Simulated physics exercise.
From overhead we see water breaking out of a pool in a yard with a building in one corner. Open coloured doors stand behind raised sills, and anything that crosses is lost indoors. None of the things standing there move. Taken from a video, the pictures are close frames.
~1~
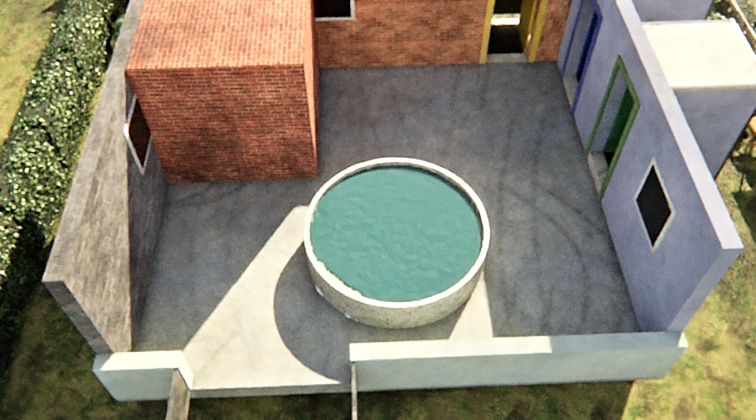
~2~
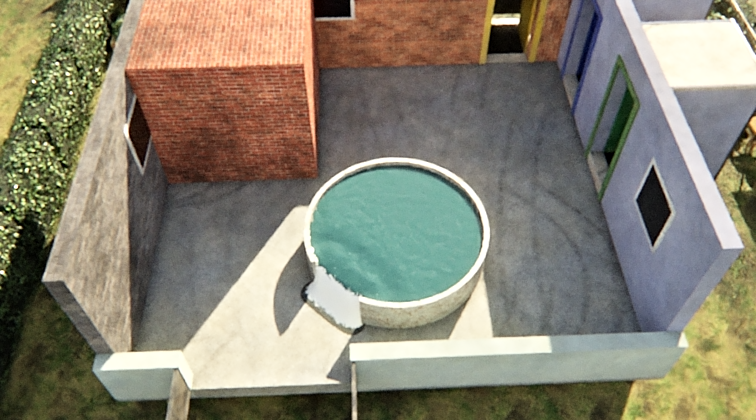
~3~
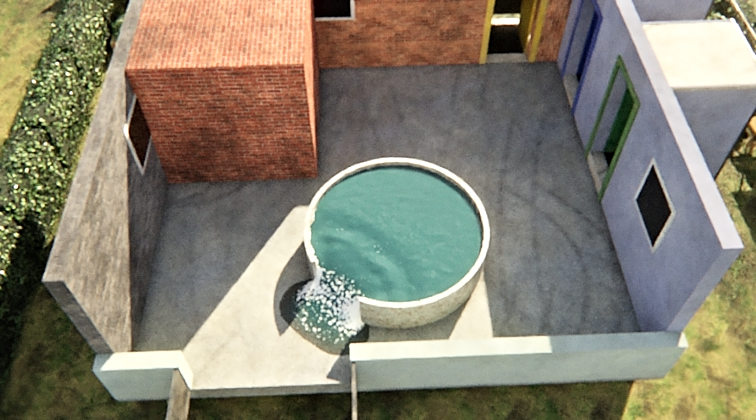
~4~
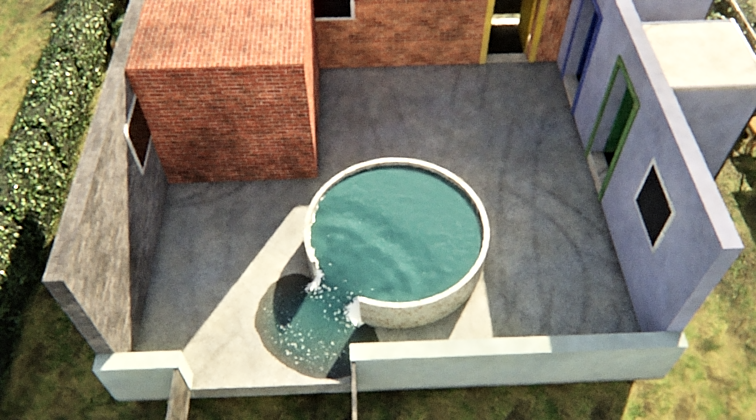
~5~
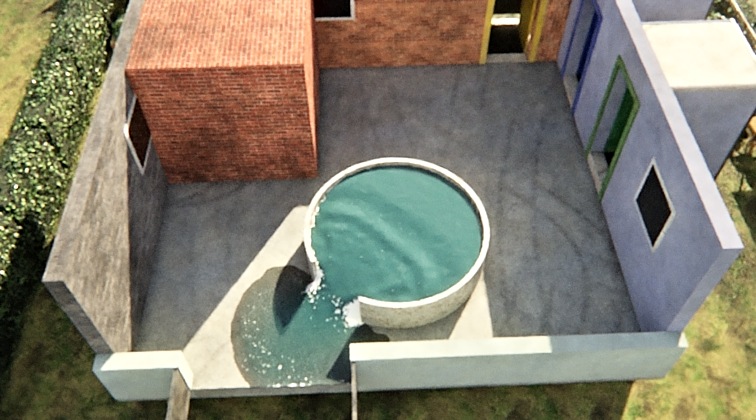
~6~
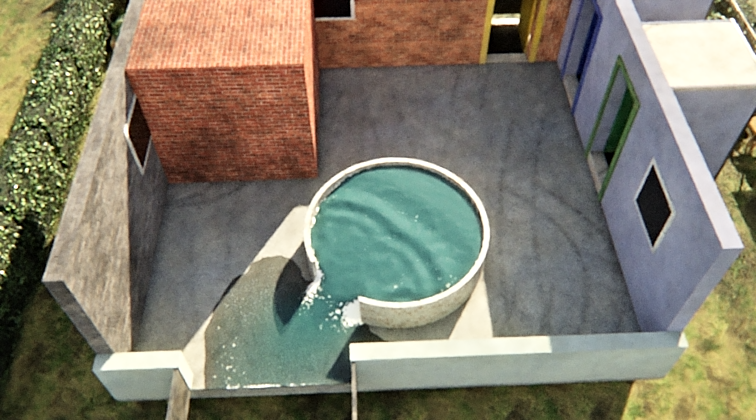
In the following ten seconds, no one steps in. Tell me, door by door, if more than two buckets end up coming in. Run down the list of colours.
My prediction: Most likely the green door will not exceed two buckets, most likely the blue door will not exceed two buckets, most likely the yellow door will not exceed two buckets.
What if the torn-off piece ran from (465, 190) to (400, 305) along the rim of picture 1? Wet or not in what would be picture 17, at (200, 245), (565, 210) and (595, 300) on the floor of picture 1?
Going through them, the first would be still bare, the next submerged and the last submerged.
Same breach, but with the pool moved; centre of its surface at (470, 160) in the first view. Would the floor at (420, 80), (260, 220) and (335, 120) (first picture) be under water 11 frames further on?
My reading is missed by the flood first, hit by the flood next and missed by the flood last.
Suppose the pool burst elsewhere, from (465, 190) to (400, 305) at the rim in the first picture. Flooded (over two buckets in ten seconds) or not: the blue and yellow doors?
As it turns out, the blue door comes in lower; as for the yellow door, it surpasses the cutoff.
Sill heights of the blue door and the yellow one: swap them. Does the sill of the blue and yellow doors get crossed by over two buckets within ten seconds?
Okay, so blue doesn't reach it, and yellow doesn't reach it.
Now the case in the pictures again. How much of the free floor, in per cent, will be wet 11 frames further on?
That works out at 15 %.
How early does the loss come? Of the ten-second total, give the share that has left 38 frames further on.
75 per cent.
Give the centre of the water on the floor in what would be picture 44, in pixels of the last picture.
Around pixel (346, 258).
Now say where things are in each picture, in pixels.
In the first frame, still water in the pool at (396, 229).
In the second frame, water pours out at (336, 298) and has run to (309, 287).
In the third frame, water pours out at (336, 298) and has run to a hidden place.
In the fourth frame, the front is at (267, 340), out from the gap at (336, 298).
In the fifth frame, water pours out at (336, 298) and has run to a hidden place.
In the sixth frame, the front is at a hidden place, out from the gap at (336, 298).
A moment on, water covers 15 % of the floor; the green door not reached, the blue door not reached, the yellow door not reached.
Next, water covers 15 % of the floor; the green door not reached, the blue door not reached, the yellow door not reached.
Then, water covers 20 % of the floor; the green door not reached, the blue door not reached, the yellow door not reached.
Later, water covers 30 % of the floor; the green door not reached, the blue door not reached, the yellow door not reached.
In the end, water covers 45 % of the floor; the green door not reached, the blue door not reached, the yellow door not reached.
